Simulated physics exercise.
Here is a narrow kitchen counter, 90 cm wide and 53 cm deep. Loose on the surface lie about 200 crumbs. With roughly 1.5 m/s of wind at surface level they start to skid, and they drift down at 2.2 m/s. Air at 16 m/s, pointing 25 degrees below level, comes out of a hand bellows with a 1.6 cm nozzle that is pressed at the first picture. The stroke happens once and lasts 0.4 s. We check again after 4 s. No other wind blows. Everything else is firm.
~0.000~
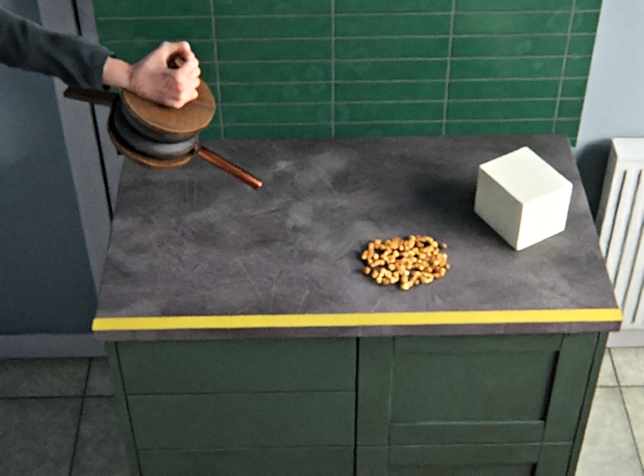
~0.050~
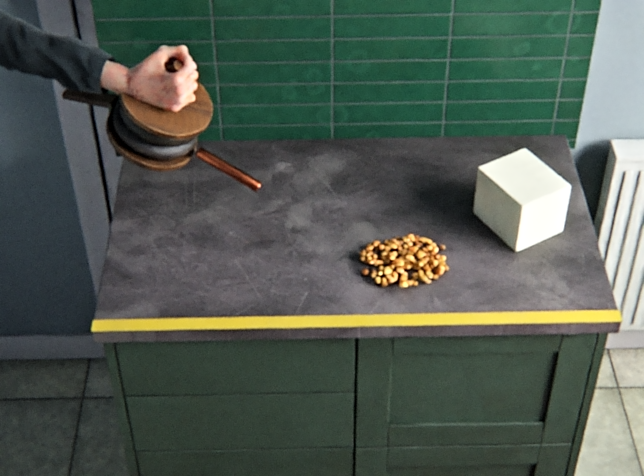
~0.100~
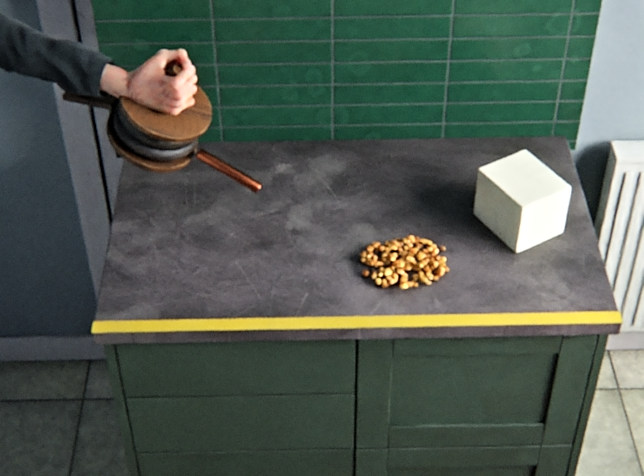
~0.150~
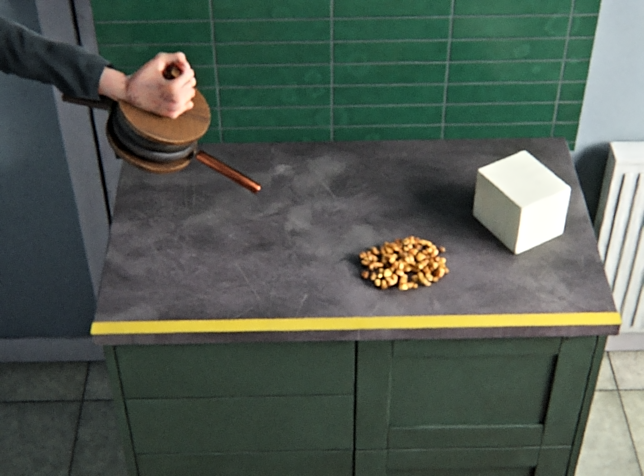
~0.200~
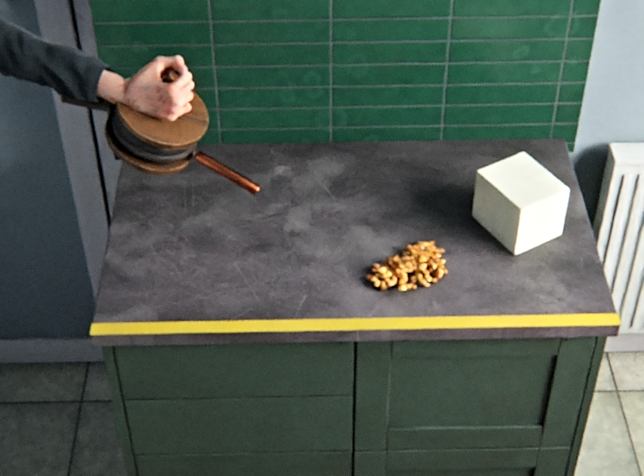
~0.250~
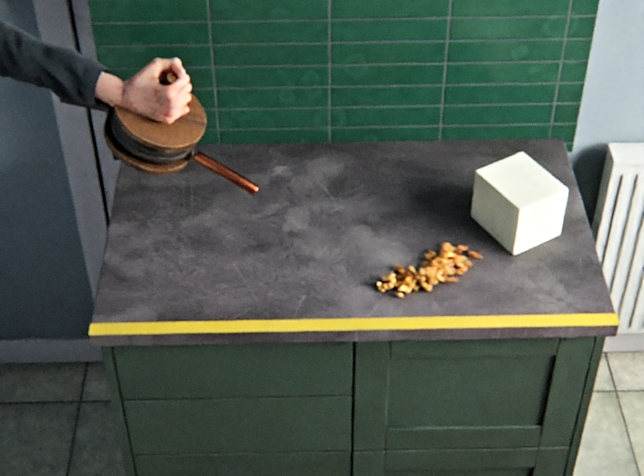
A loose heap of golden-brown crumbs lies still on a dark counter between a yellow front edge and a white block, while a hand at the left grips a round wooden bellows. Then the heap shifts slightly rightward and bunches up, before stretching into a slanting trail toward the block.
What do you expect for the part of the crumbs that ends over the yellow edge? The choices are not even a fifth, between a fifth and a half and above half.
By that time the majority are over the yellow edge.
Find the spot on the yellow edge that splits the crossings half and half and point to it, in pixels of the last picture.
Around (529, 327).
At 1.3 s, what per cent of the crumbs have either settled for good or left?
Near 100 %.
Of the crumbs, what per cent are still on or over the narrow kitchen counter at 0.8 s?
I'd say some 0 % at that moment.
After 0.8 s the count stands so, 64 % are over the yellow edge.
After 1.3 s the count stands so, 64 % are over the yellow edge.
After 2.2 s the count stands so, 64 % are over the yellow edge.
After 4.0 s, at the end, 64 % are over the yellow edge.
